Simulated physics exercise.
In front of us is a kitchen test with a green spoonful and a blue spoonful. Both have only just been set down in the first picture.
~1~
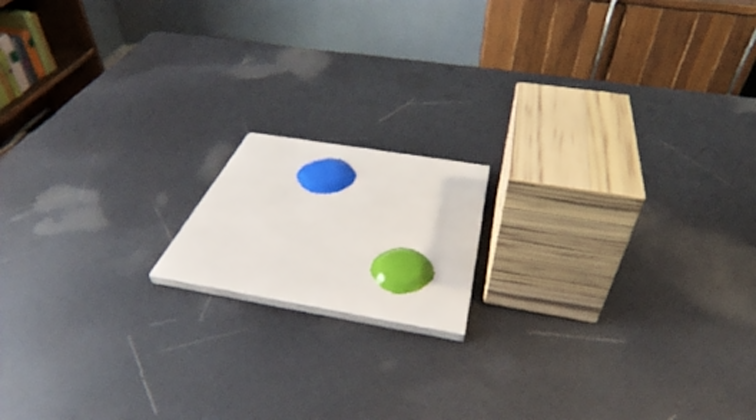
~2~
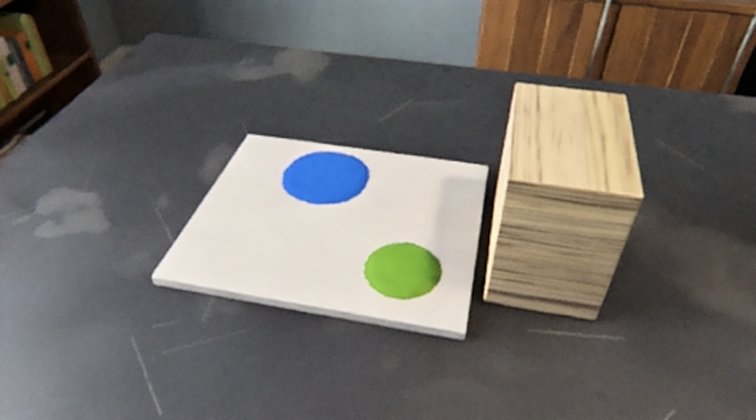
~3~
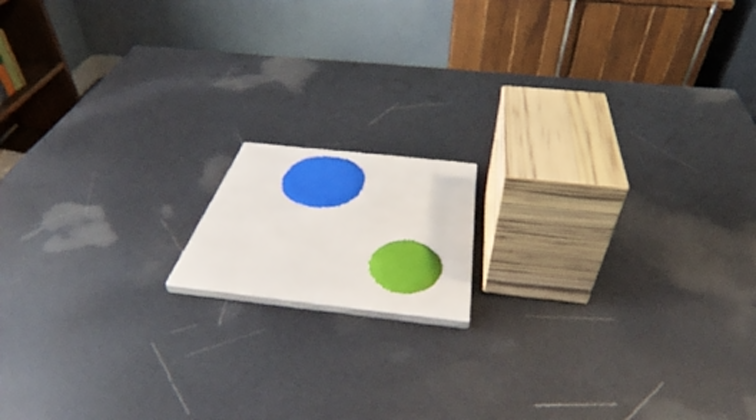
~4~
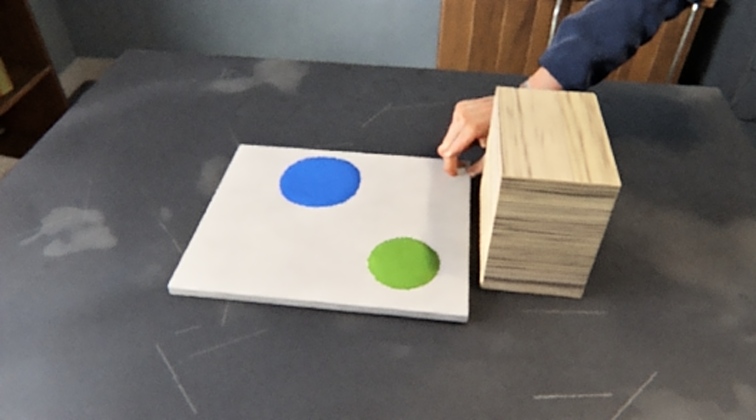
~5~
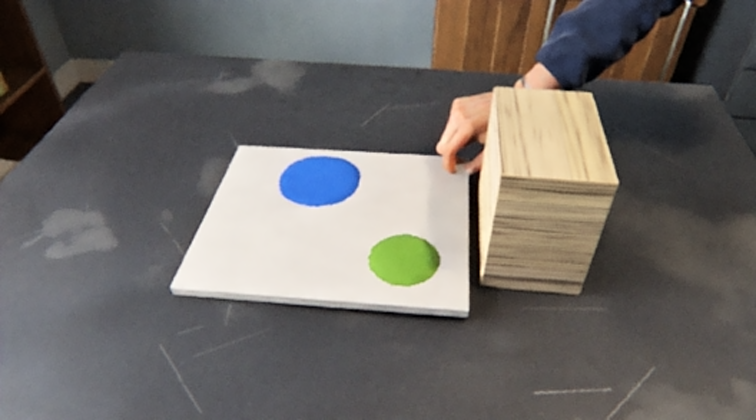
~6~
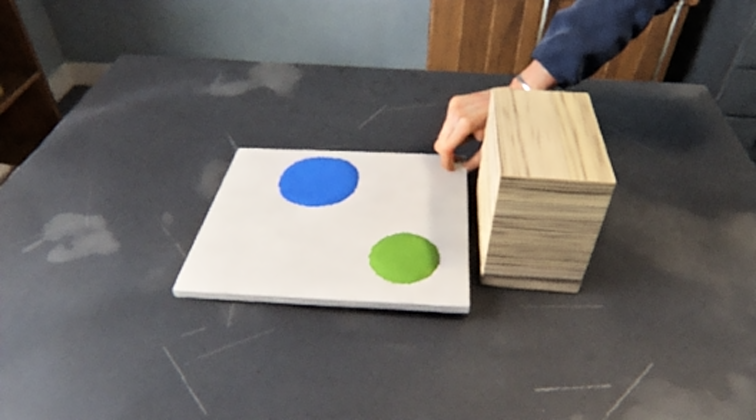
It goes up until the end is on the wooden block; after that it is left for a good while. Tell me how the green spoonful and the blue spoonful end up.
Outcome: Green spoonful: Remains; blue spoonful: Gone.
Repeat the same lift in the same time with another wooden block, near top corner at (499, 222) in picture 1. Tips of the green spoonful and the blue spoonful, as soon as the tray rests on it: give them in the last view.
Tips, last view: First (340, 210), second (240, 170).
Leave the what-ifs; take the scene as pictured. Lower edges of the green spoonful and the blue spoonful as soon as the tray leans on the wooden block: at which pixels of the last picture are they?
In the last view, the first is close to (299, 195) and the second close to (220, 177).
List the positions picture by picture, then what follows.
The tray lies flat; green spoonful (402, 267) a low mound; blue spoonful (326, 172) a low mound; wooden block (556, 257), in the first frame.
They settle; green spoonful (403, 268) spread thin; blue spoonful (326, 175) spread thin, in the second frame.
At rest; green spoonful (405, 264) spread thin; blue spoonful (324, 179) spread thin, in the third frame.
A hand takes the end; green spoonful (404, 261) spread thin; blue spoonful (321, 180) spread thin, in the fourth frame.
The end is rising; green spoonful (404, 258) spread thin; blue spoonful (320, 179) spread thin, in the fifth frame.
The tray slopes by about 2°; green spoonful (404, 256) spread thin; blue spoonful (319, 179) spread thin; wooden block (542, 239), in the sixth frame.
A moment on, slope about 33°; the green spoonful has crept a little; the blue spoonful has crept down a long way.
Further on, the green spoonful has crept down a long way; the blue spoonful is dripping off the low end.
When it is over, slope about 33°; the green spoonful has crept down a long way; the blue spoonful is dripping off the low end.
